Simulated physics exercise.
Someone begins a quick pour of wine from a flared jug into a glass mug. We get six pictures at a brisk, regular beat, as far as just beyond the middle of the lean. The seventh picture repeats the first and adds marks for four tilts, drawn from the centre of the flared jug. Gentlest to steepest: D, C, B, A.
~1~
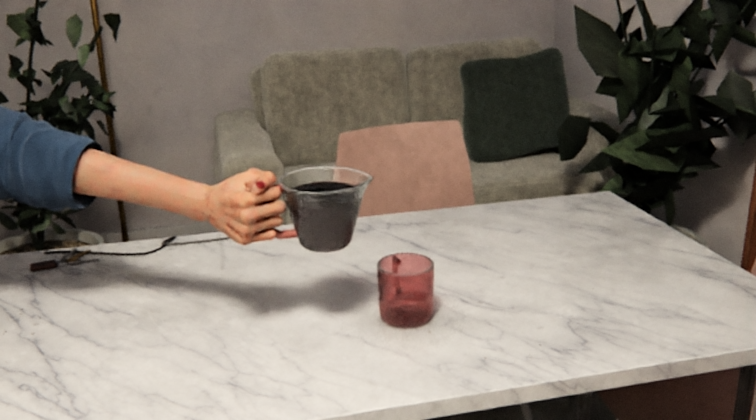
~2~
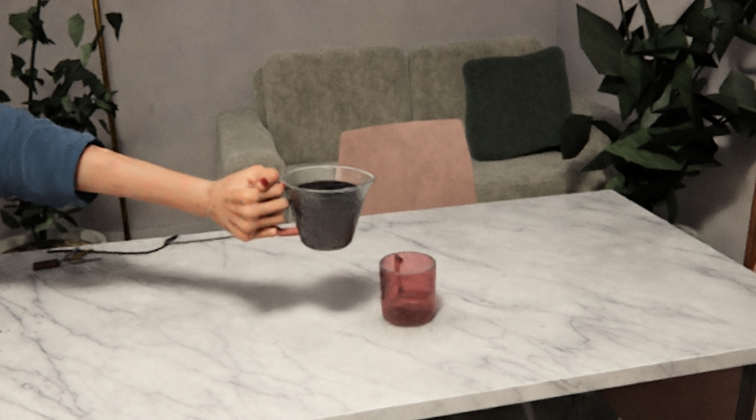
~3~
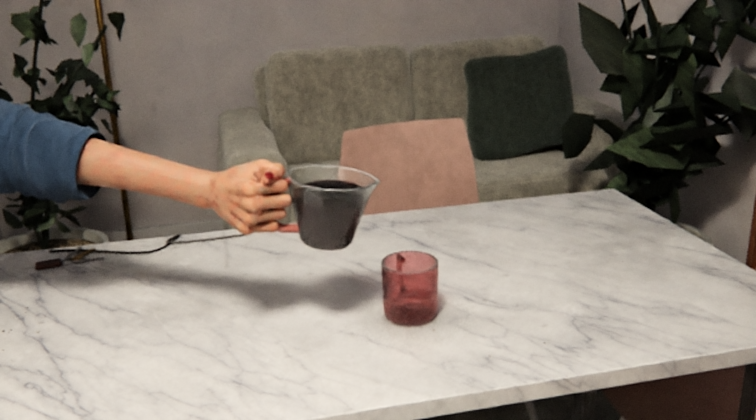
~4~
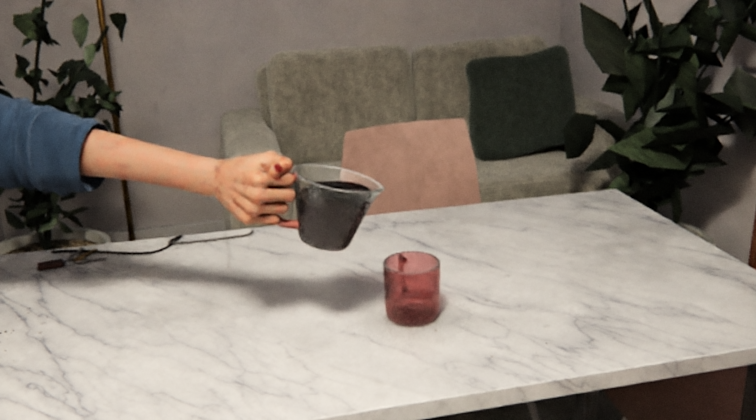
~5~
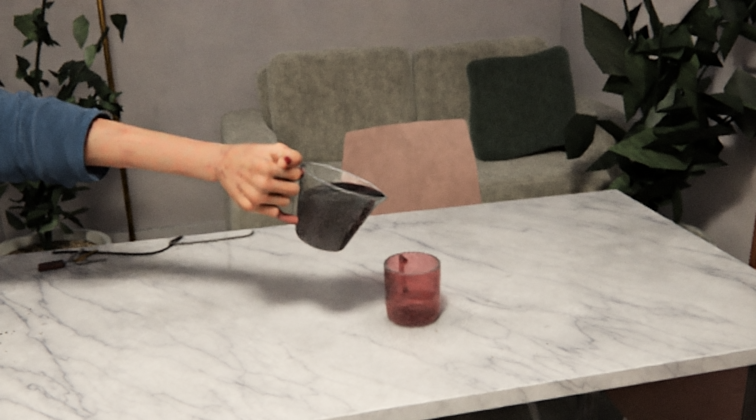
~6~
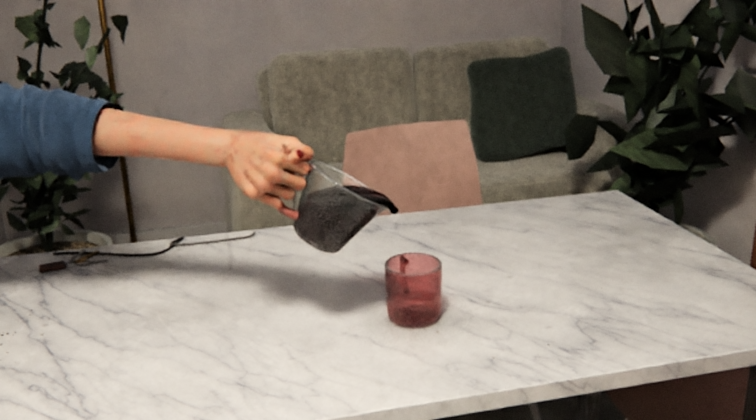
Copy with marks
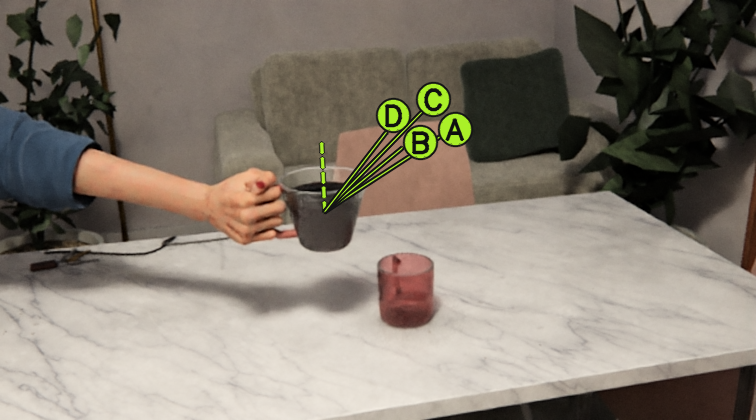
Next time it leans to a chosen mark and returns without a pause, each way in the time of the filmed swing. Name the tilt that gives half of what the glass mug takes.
C is best.
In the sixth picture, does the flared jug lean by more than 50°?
No, it does not.
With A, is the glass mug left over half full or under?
Over half.
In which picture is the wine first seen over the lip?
Picture 6.
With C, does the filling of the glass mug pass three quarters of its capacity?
No.
In lime, A at (440, 136); B at (402, 148); C at (421, 112); D at (386, 132).
For line A, the glass mug ends with about 81 % of what it can hold.
For line B, the glass mug ends with about 65 % of what it can hold.
For line C, the glass mug ends with about 50 % of what it can hold.
For line D, the glass mug ends with about 36 % of what it can hold.
